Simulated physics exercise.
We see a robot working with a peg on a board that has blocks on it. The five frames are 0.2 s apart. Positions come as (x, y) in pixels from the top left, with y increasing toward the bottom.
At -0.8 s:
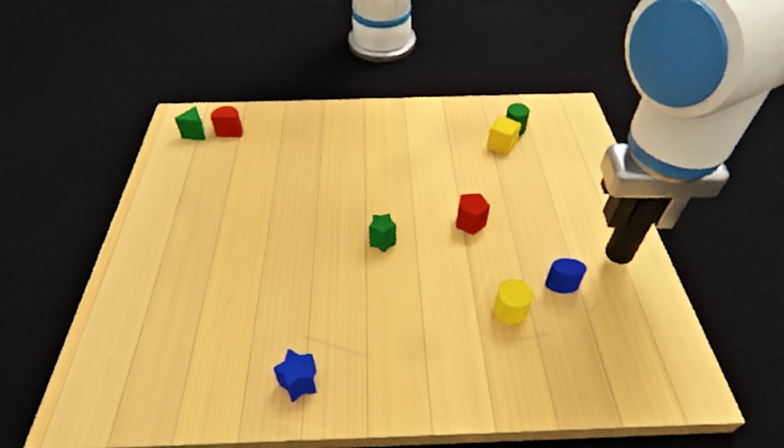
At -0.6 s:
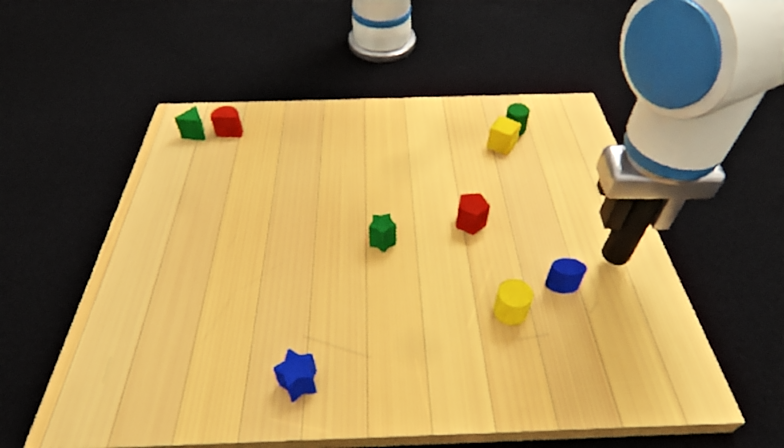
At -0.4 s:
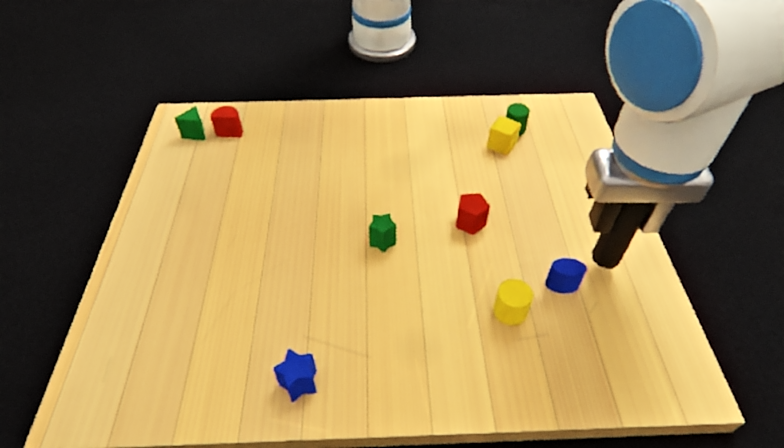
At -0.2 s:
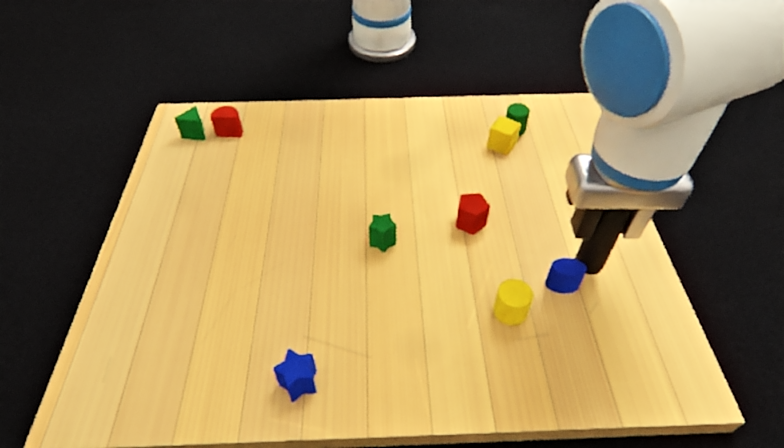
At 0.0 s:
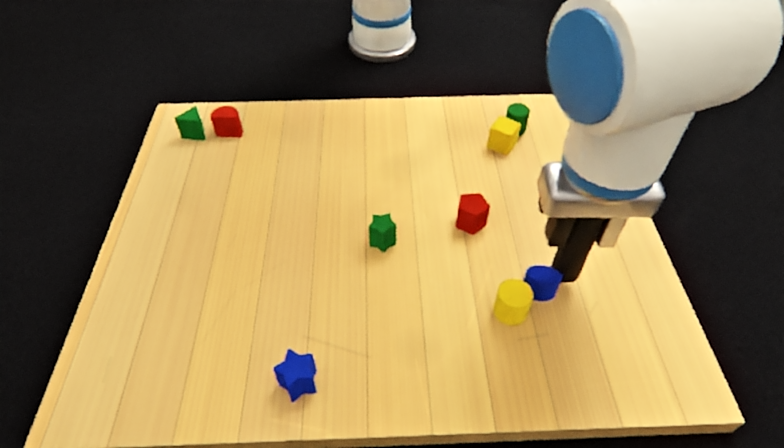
The robot arm moves left and pushes the blue block up to the yellow cylinder.
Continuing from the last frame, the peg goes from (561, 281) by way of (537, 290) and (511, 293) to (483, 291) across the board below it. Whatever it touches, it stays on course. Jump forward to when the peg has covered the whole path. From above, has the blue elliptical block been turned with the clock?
That would be a yes.
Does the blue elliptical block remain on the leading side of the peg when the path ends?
Yes
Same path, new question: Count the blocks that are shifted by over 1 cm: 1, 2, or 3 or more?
The number will come to 2.
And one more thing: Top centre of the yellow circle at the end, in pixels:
The centre of its top will be at (478, 302).
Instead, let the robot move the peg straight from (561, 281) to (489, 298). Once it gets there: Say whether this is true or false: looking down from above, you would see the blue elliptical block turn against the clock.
That statement is not accurate.
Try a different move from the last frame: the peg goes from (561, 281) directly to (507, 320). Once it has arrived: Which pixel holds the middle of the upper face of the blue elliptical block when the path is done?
It is going to be at (499, 280).
What follows on the original path. Halfway along, peg at (527, 283); yellow circle at (493, 298); blue elliptical block at (503, 274), turned 50° clockwise.
At the end, peg at (485, 282); yellow circle at (478, 302); blue elliptical block at (461, 272), turned 60° clockwise.
